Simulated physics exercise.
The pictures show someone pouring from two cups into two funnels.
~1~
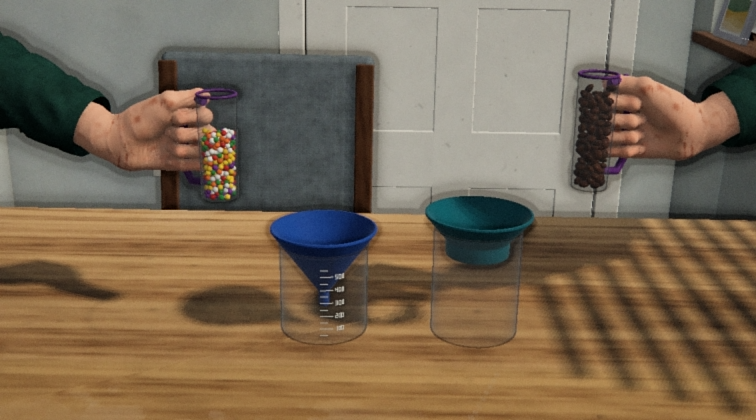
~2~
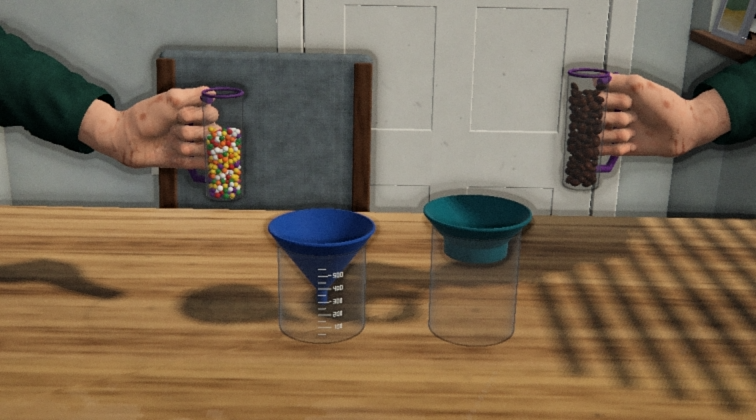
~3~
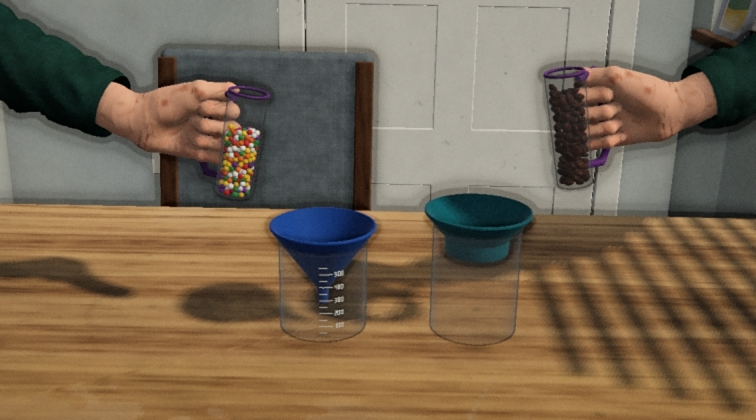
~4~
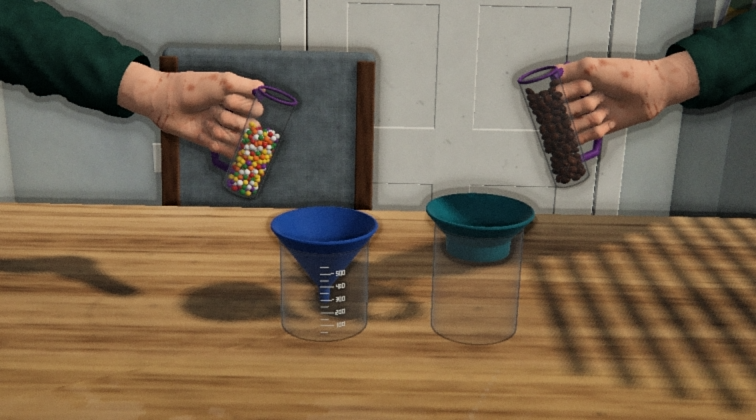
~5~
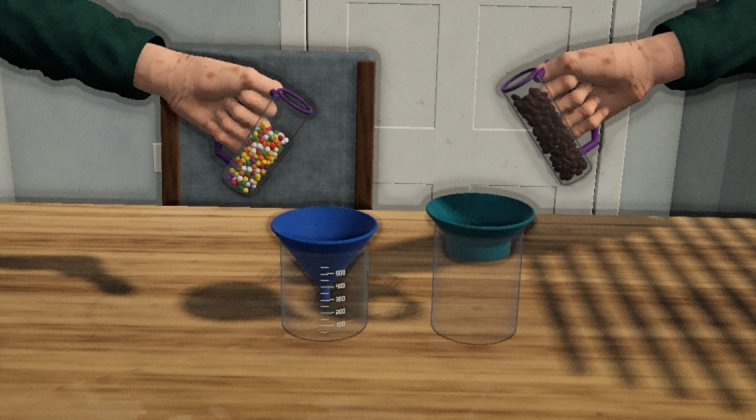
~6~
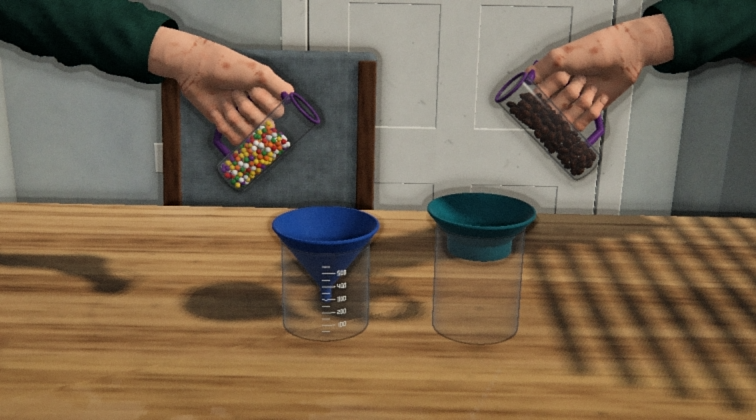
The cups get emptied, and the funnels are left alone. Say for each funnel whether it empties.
The left funnel clogs; the right one empties into its jar.
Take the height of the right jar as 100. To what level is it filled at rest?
About 15 per cent.
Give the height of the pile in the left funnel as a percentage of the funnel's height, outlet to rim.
Near 75 %.
Then, 0.39 s on from there, left, the whole lot still in the cup; right, the whole lot still in the cup.
Then, 0.80 s on from there, left, all but a few still in the cup, only a few in or over the funnel; right, all but a few still in the cup, only a few in or over the funnel.
Then, 1.28 s on from there, left, near a quarter still in the cup, the bulk in or over the funnel; right, near two thirds still in the cup, near a quarter in or over the funnel, a little down in the jar.
In the end, left, all but a few stuck in the funnel, only a few down in the jar; right, the whole lot down in the jar.
